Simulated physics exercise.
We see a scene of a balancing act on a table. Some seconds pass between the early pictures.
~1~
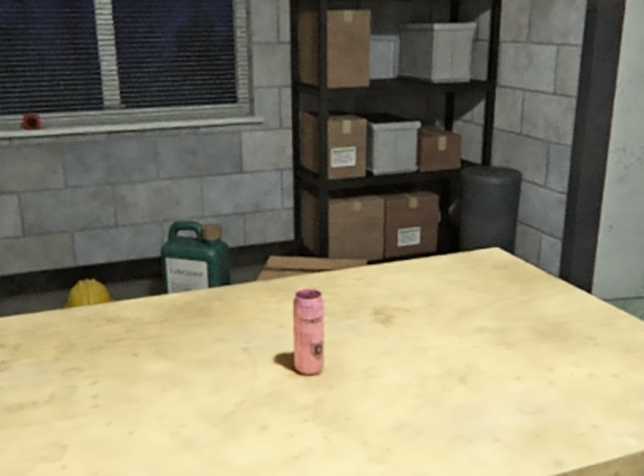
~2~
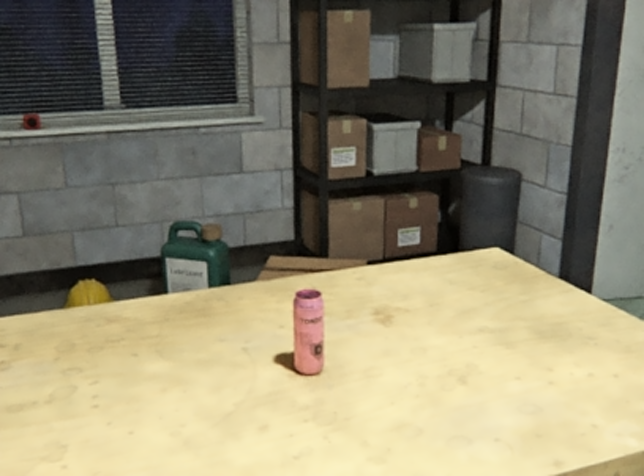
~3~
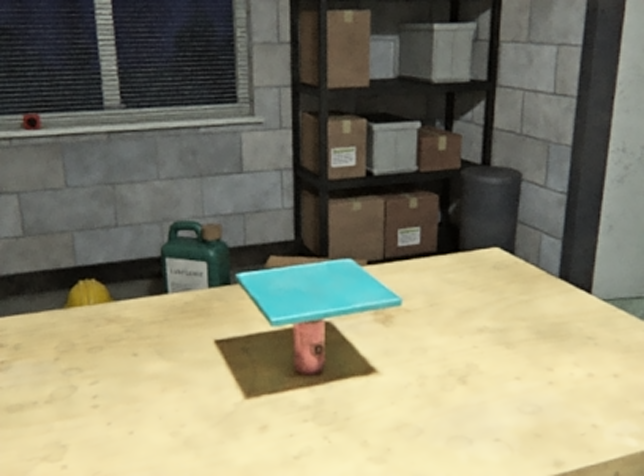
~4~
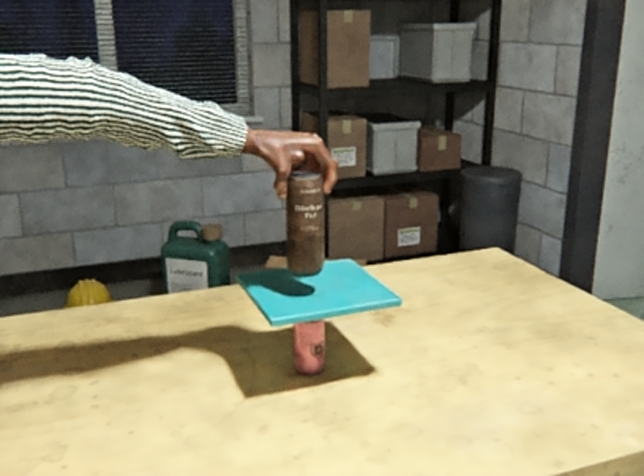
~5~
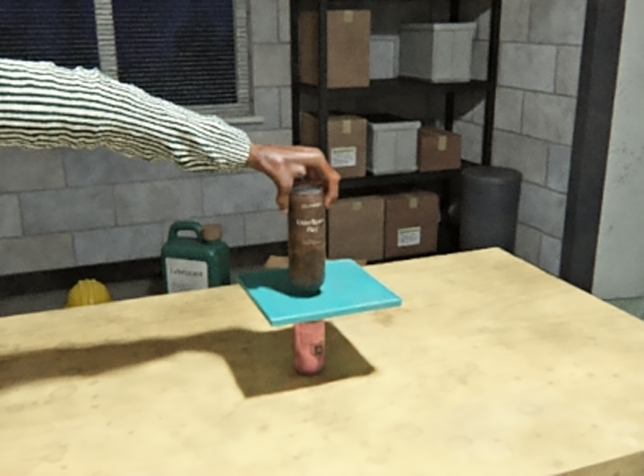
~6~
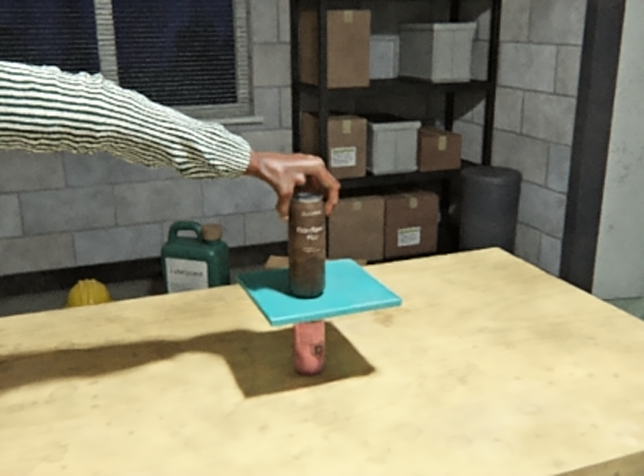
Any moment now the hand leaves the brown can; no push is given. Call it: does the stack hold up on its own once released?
Holds up.
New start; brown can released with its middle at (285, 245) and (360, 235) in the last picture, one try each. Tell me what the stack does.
Stands firm, then topples.
Then, 0.80 s on from there, no change.
Then, 1.70 s on from there, brown can resting near (307, 247).
In the end, all 3 unmoved. At the end, from the last picture's camera, brown can near (307, 247). The stack holds.
